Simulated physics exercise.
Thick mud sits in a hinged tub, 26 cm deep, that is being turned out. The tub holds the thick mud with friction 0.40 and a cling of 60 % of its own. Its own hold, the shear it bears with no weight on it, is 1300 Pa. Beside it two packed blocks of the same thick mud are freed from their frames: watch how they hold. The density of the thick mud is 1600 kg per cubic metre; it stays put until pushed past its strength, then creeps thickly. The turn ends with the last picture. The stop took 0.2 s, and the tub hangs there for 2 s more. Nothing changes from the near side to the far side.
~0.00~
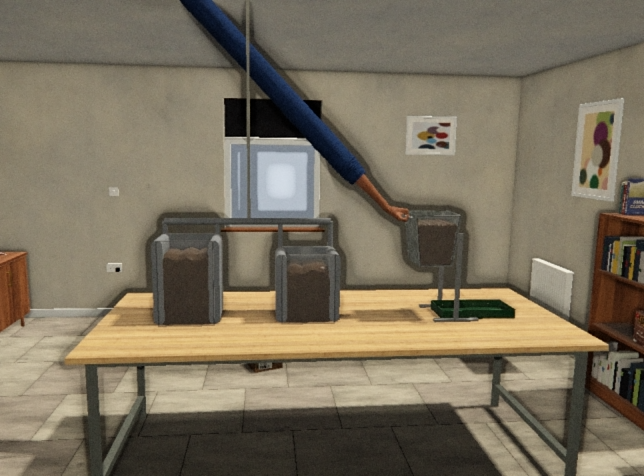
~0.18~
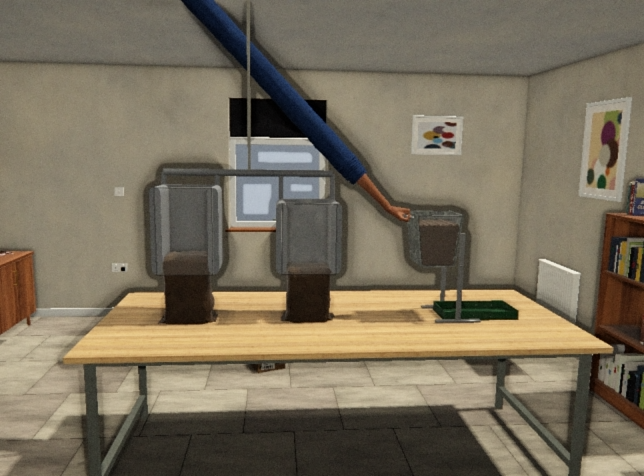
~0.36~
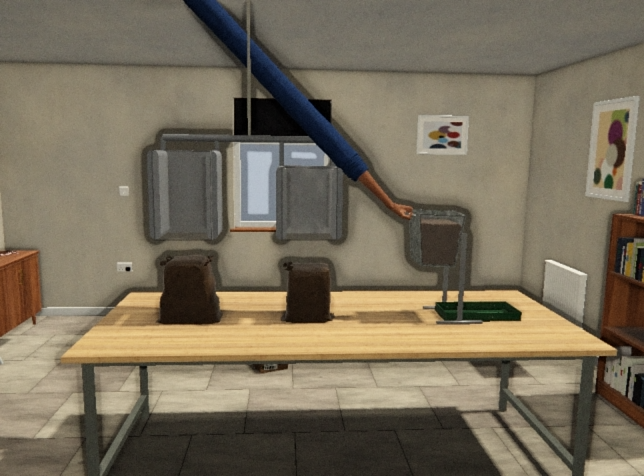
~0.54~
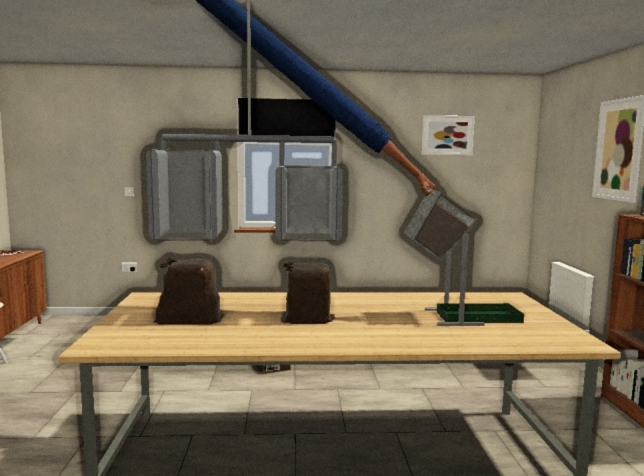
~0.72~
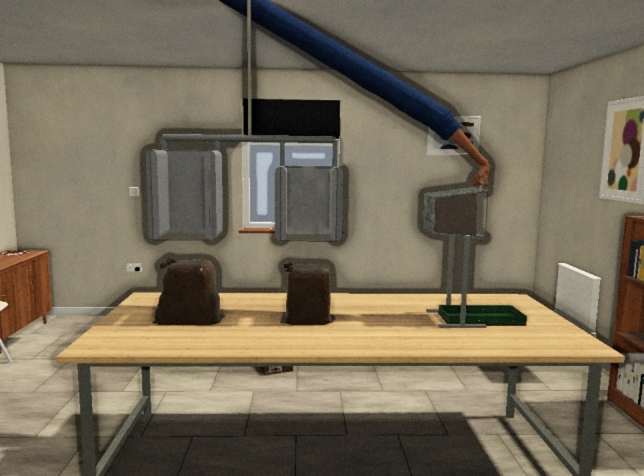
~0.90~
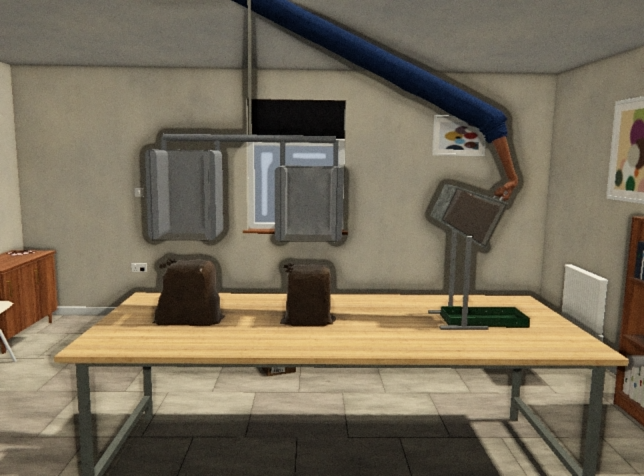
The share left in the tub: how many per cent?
The share left in the tub is near 0 %.
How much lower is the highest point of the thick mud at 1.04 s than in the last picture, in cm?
Some 4 cm.
After 1.04 s, the tub is at 113 degrees and holds 80 %.
After 1.21 s, the tub is at 113 degrees and holds 13 %.
After 1.38 s, the tub is at 113 degrees and holds 0 %.
After 1.55 s, the tub is at 113 degrees and holds 0 %.
After 2.90 s, at the end, the tub is at 113 degrees and holds 0 %.
